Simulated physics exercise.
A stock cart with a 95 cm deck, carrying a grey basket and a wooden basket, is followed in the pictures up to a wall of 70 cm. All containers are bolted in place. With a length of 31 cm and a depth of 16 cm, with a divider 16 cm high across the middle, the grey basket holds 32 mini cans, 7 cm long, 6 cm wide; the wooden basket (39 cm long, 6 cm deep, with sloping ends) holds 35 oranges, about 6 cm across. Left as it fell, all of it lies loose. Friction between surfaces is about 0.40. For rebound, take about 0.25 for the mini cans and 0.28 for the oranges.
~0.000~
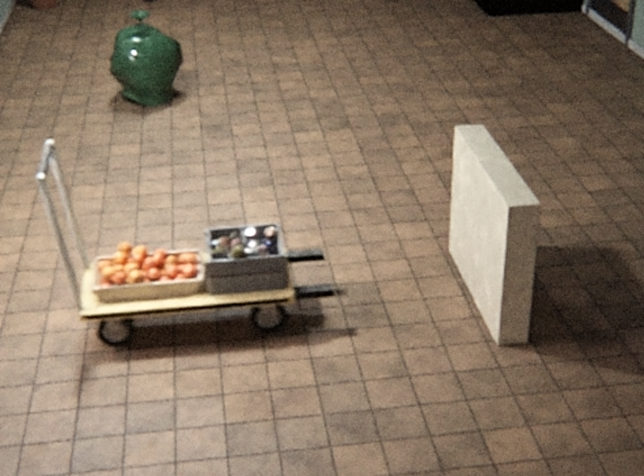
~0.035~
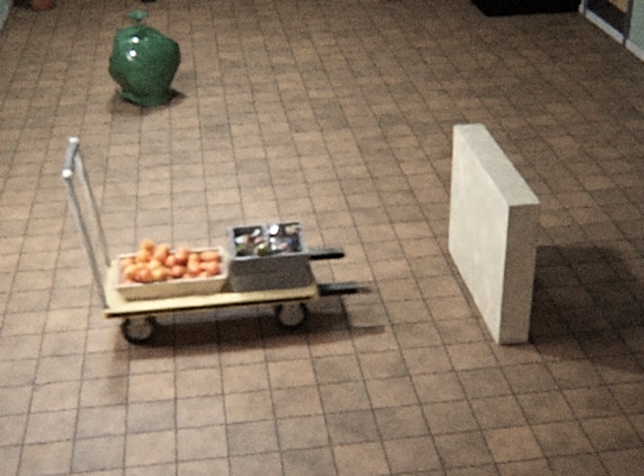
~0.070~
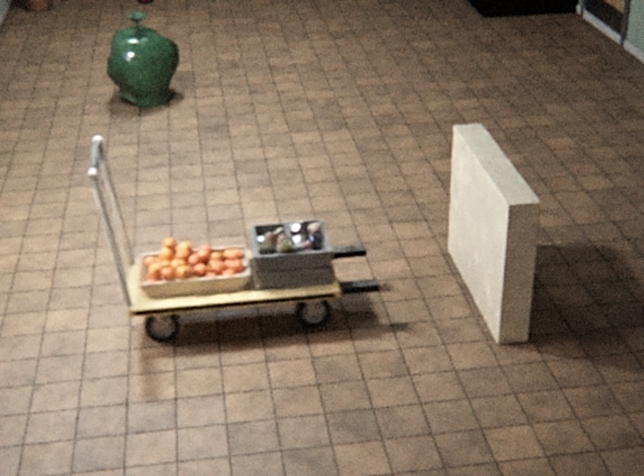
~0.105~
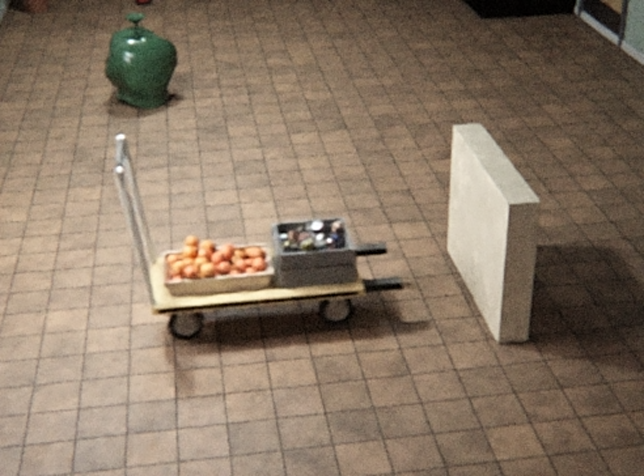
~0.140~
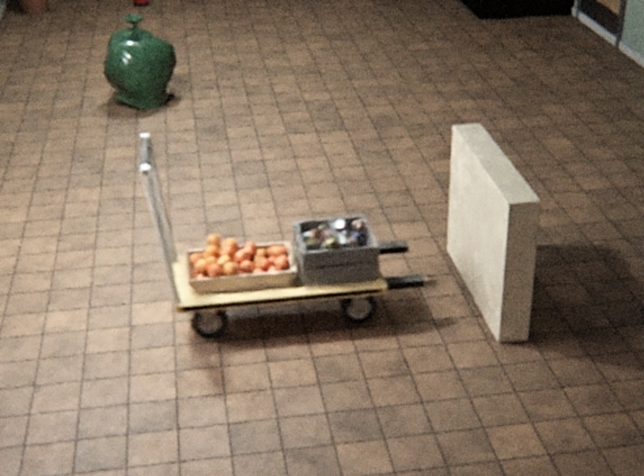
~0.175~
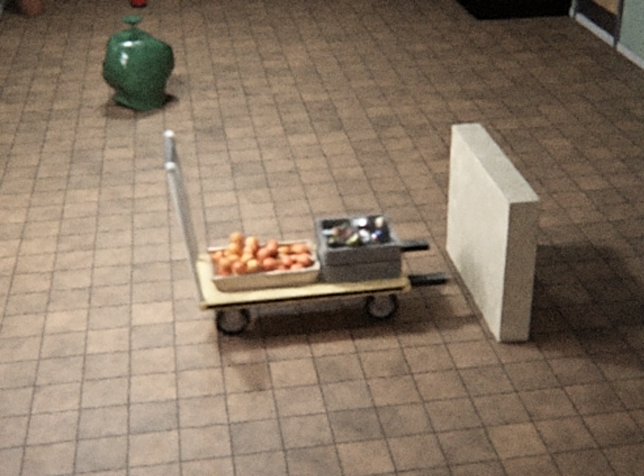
To begin with, a flat cart with a tall handle, carrying a wooden basket of oranges and a grey basket of small cans, stands left of a pale upright slab, with a green jar behind. The cart rolls steadily rightward across the tiled floor, narrowing the gap until its front prongs are close to the slab, both loads still inside.
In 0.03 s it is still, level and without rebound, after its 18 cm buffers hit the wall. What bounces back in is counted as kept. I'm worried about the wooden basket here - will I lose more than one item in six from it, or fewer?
You will lose more than one in six.
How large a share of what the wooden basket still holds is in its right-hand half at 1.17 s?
Some 90 per cent.
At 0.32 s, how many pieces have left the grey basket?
Out so far from the grey basket: Around 0.
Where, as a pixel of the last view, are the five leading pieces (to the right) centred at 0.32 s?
(420, 237).
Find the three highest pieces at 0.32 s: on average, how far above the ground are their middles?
Roughly 46 centimetres.
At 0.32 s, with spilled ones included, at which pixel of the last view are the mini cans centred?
At about (397, 243).
After 0.22 s, contact with the wall.
After 0.32 s, the grey basket has all 32 and the wooden basket is down by 3 of 35.
After 0.44 s, the grey basket has all 32 and the wooden basket is down by 7 of 35.
After 0.67 s, the grey basket is down by 2 of 32 and the wooden basket is down by 10 of 35.
Outcome (at 1.17 s), the grey basket is down by 2 of 32 and the wooden basket is down by 11 of 35. Asked share, 11 of 35, 31 per cent.
